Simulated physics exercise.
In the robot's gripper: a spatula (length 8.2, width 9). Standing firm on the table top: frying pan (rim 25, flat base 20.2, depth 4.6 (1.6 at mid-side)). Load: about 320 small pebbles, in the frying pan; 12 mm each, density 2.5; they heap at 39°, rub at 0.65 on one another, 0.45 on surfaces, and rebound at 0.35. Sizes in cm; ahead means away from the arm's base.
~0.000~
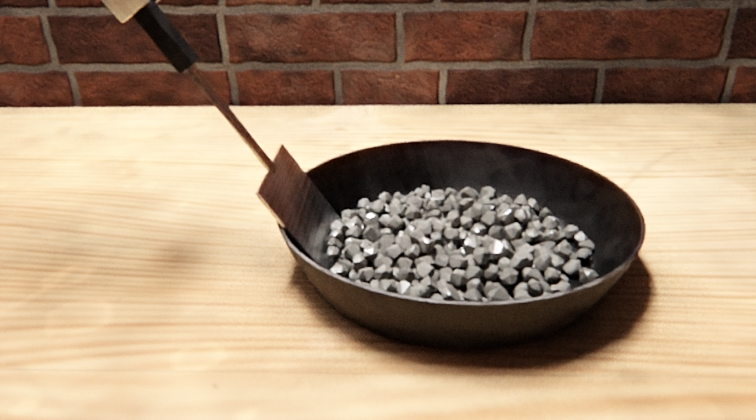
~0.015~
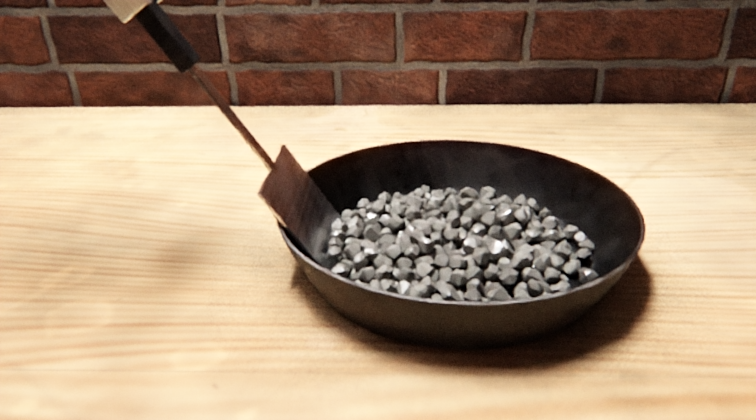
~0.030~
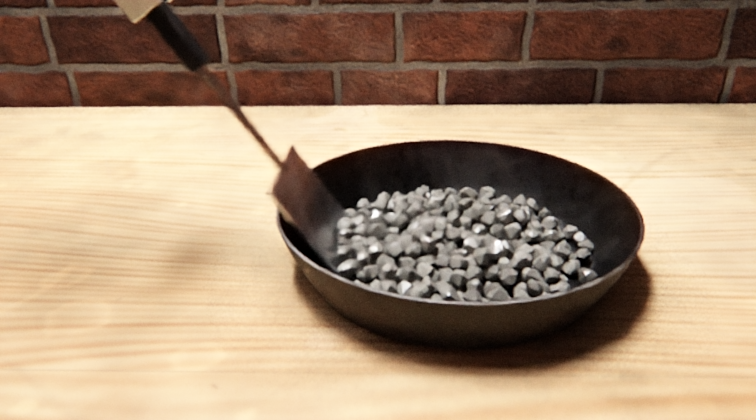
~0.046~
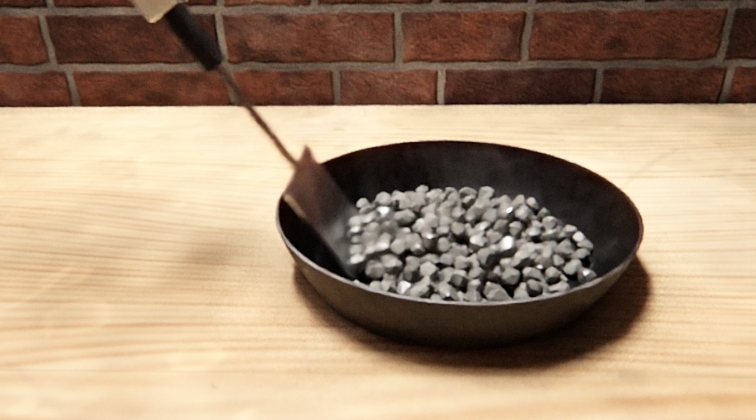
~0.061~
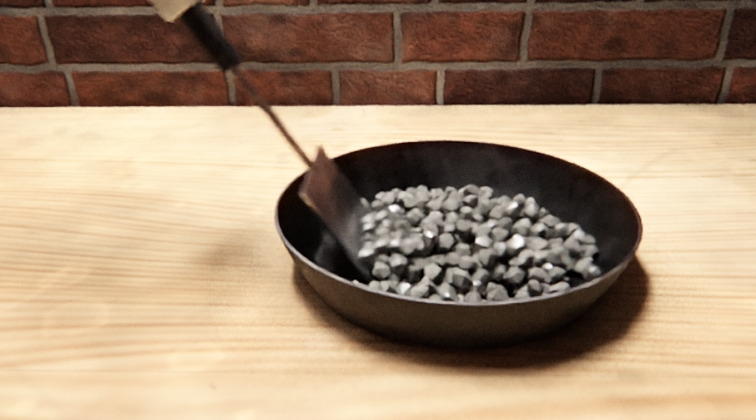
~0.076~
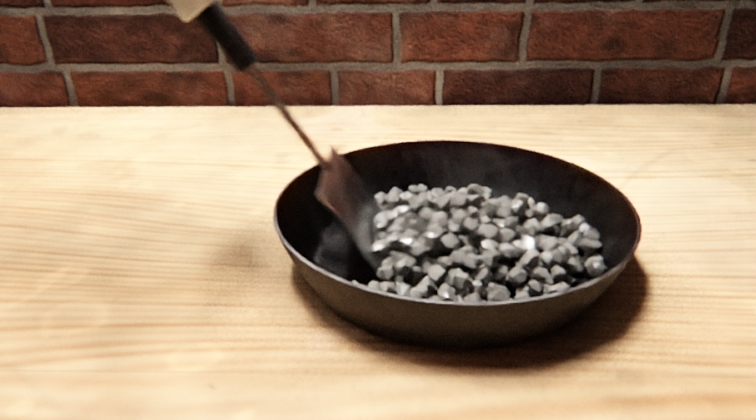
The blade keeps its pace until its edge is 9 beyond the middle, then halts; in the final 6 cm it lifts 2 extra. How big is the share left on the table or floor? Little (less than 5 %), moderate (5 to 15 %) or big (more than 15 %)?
On the table or floor the share is big, more than 15 %.
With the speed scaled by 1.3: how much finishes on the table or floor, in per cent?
Some 35 per cent.
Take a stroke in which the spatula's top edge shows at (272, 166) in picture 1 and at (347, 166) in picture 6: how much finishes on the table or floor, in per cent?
About 35 per cent.
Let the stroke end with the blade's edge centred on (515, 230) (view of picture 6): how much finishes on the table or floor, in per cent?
Some 0 per cent.
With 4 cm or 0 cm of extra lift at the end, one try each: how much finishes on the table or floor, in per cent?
About 30 and 15 per cent.
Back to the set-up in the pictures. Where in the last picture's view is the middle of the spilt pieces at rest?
Near (702, 263).
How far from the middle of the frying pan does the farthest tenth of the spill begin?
About 25 cm.
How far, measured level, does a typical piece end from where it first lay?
About 6 cm.
After 0.14 s, sloping 57°, highest piece 5 above the table; 323 in the frying pan.
After 0.20 s, sloping 57°, highest piece 6 above the table; 323 in the frying pan.
After 0.44 s, sloping 57°, highest piece 7 above the table; 244 in the frying pan, 68 on the table or floor, 11 on the blade or in flight.
After 1.49 s, sloping 57°, highest piece 6 above the table; 242 in the frying pan, 81 on the table or floor.
At rest, 242 in the frying pan, 81 on the table or floor. That is 25 % on the table or floor.
